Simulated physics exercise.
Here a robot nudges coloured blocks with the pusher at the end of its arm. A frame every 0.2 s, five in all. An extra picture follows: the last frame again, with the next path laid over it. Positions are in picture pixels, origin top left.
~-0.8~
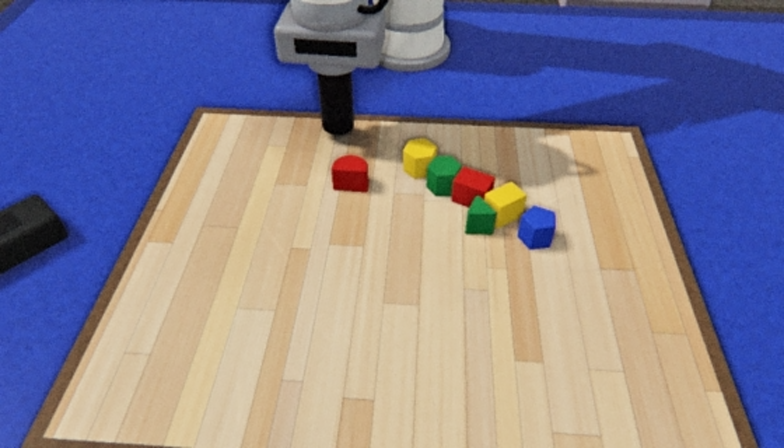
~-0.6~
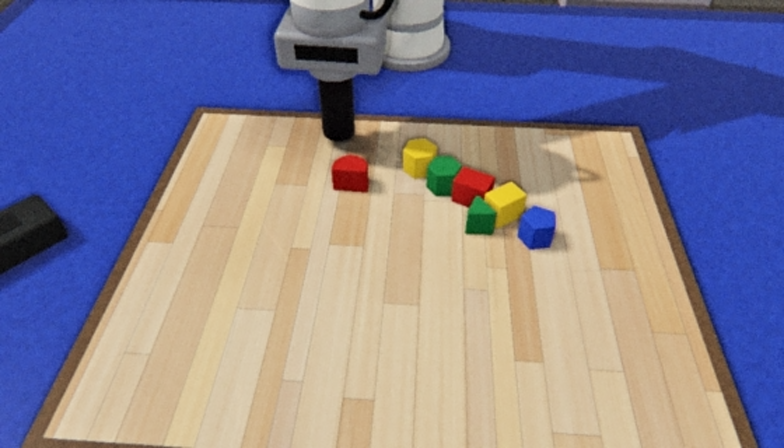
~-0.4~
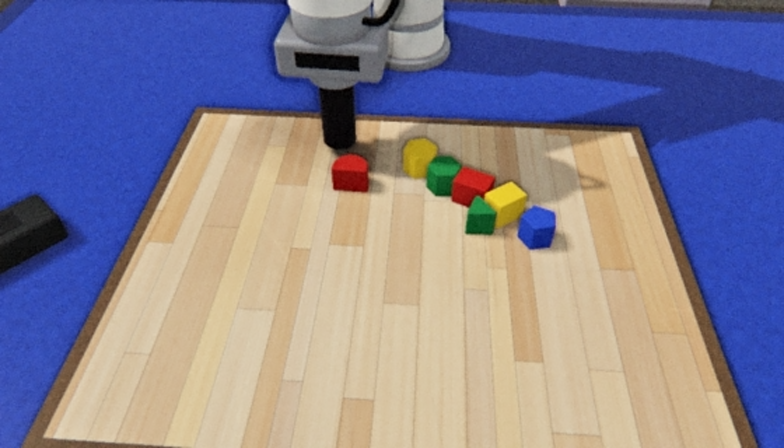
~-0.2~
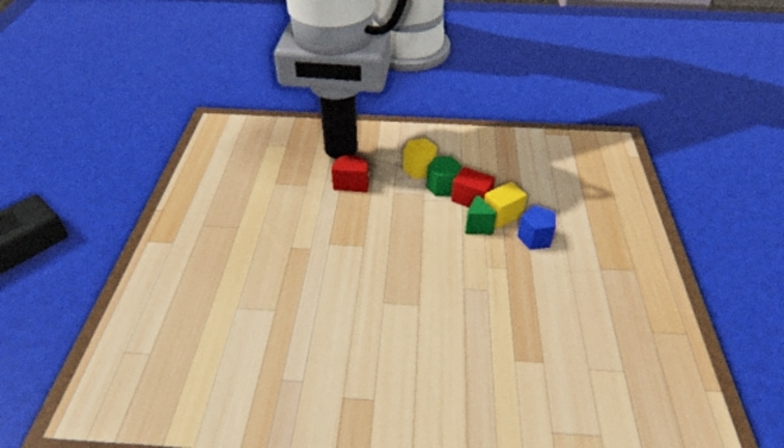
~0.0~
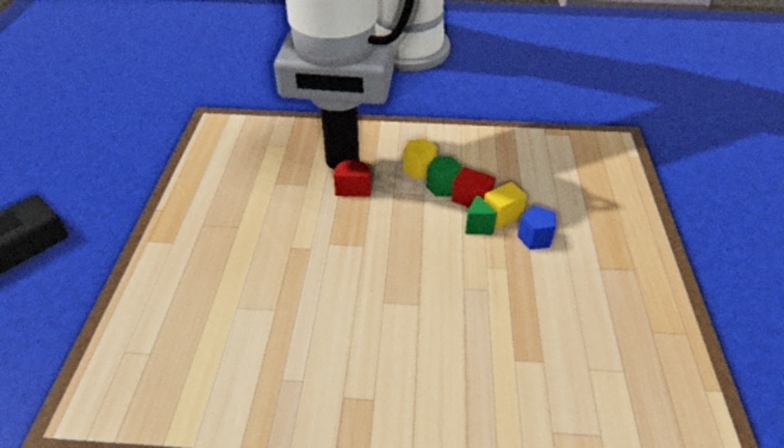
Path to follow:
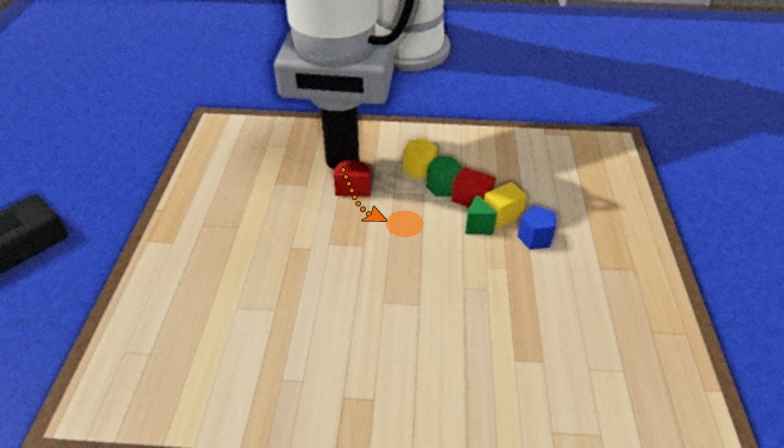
A robot arm slowly lowered its black pusher toward the red half-round block near the top of a wooden board and nudged it slightly, while the other coloured blocks stayed put.
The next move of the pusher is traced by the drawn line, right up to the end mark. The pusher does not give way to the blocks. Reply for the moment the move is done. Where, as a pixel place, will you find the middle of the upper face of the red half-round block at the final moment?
Pixel (401, 227).
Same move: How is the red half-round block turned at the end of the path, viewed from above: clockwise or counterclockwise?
Seen from above, clockwise.
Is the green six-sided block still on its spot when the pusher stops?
I expect so.
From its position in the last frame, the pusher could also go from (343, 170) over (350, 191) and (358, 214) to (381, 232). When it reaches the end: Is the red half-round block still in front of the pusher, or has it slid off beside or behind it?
Expect to find it ahead of the pusher.
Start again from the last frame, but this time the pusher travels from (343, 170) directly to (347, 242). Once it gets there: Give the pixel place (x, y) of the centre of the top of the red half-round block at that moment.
By then it is at (380, 209).
The line goes from (343, 170) by way of (353, 192) and (370, 214) to (405, 224).
On the path given first. One third of the way, pusher (352, 183); red half-round block (366, 191), turned 15° anticlockwise.
Two thirds of the way, pusher (370, 205); red half-round block (386, 215), turned 15° anticlockwise.
At the end, pusher (405, 214); red half-round block (401, 227), turned 30° clockwise; green six-sided block unmoved.
